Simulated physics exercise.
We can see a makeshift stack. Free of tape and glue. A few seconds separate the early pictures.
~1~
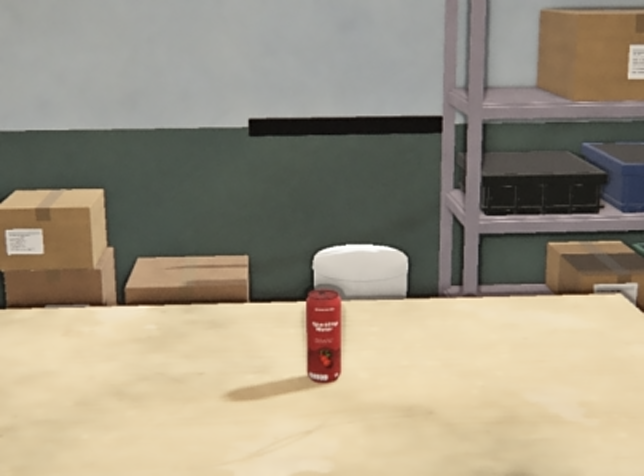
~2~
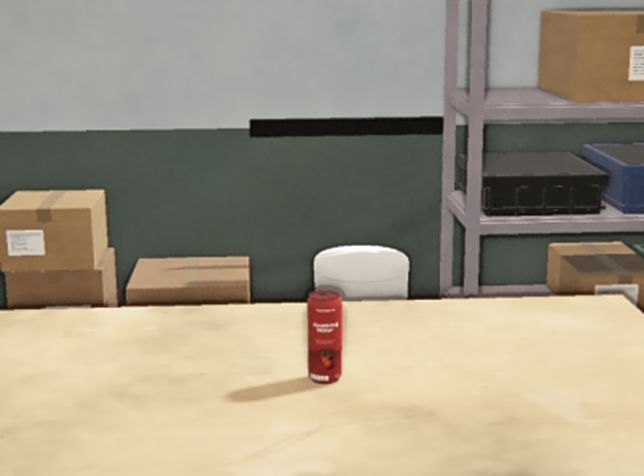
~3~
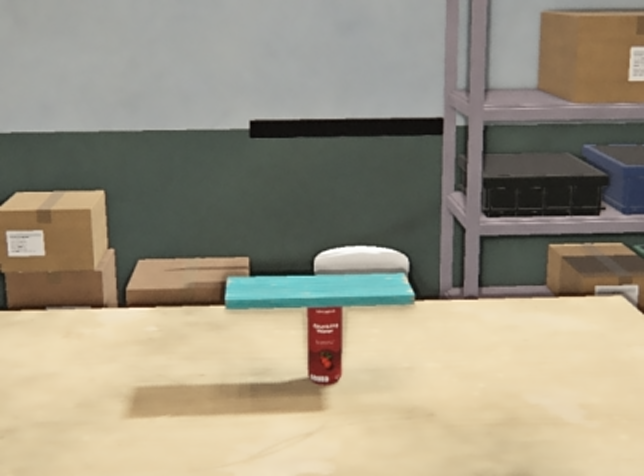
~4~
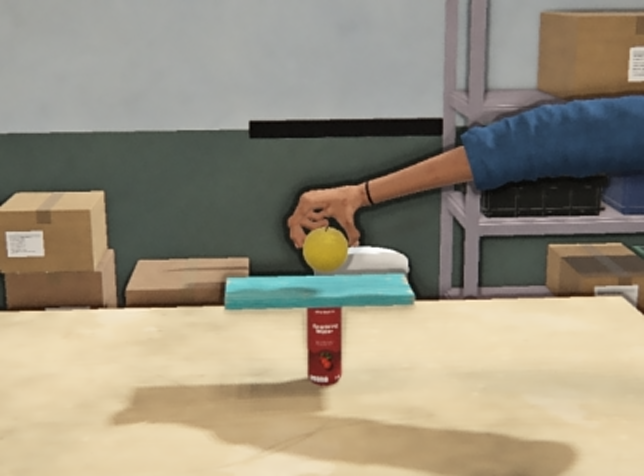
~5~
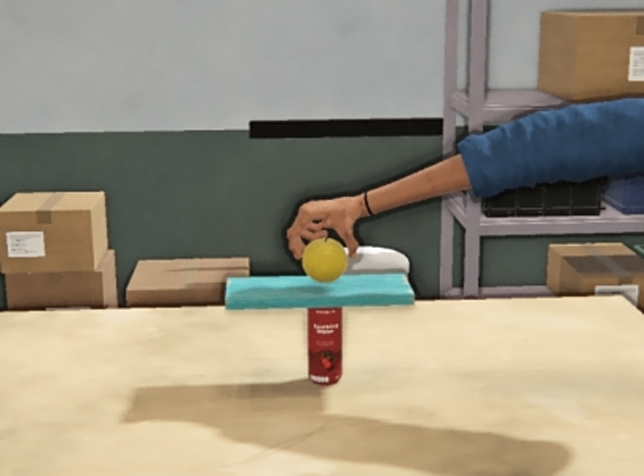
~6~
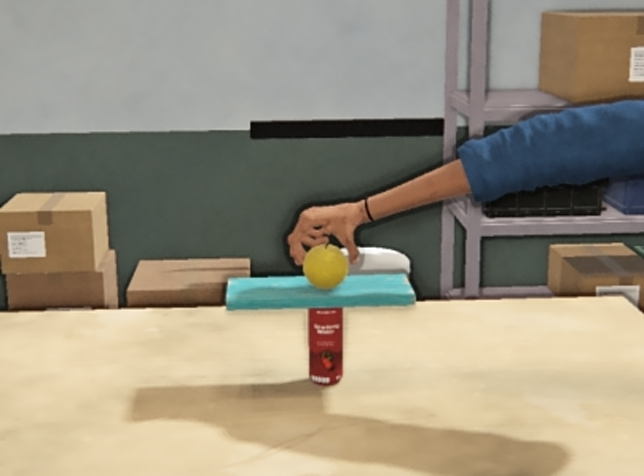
At first, a red can stands alone on a pale table, with boxes and shelves behind it. Then a flat teal board appears lying across the top of the can. A hand reaching in from the right lowers a yellow apple a short way onto the board's middle and keeps holding it.
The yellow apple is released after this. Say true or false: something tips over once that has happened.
False - nothing tips over.
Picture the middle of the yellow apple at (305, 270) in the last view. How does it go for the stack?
After that, it remains intact.
Then, 0.20 s past the last view, nothing moves.
Then, 0.60 s past the last view, yellow apple resting near (326, 268).
Finally, all 3 still in place. Final places as the last picture's camera would see them, yellow apple near (326, 268). The stack keeps its balance.
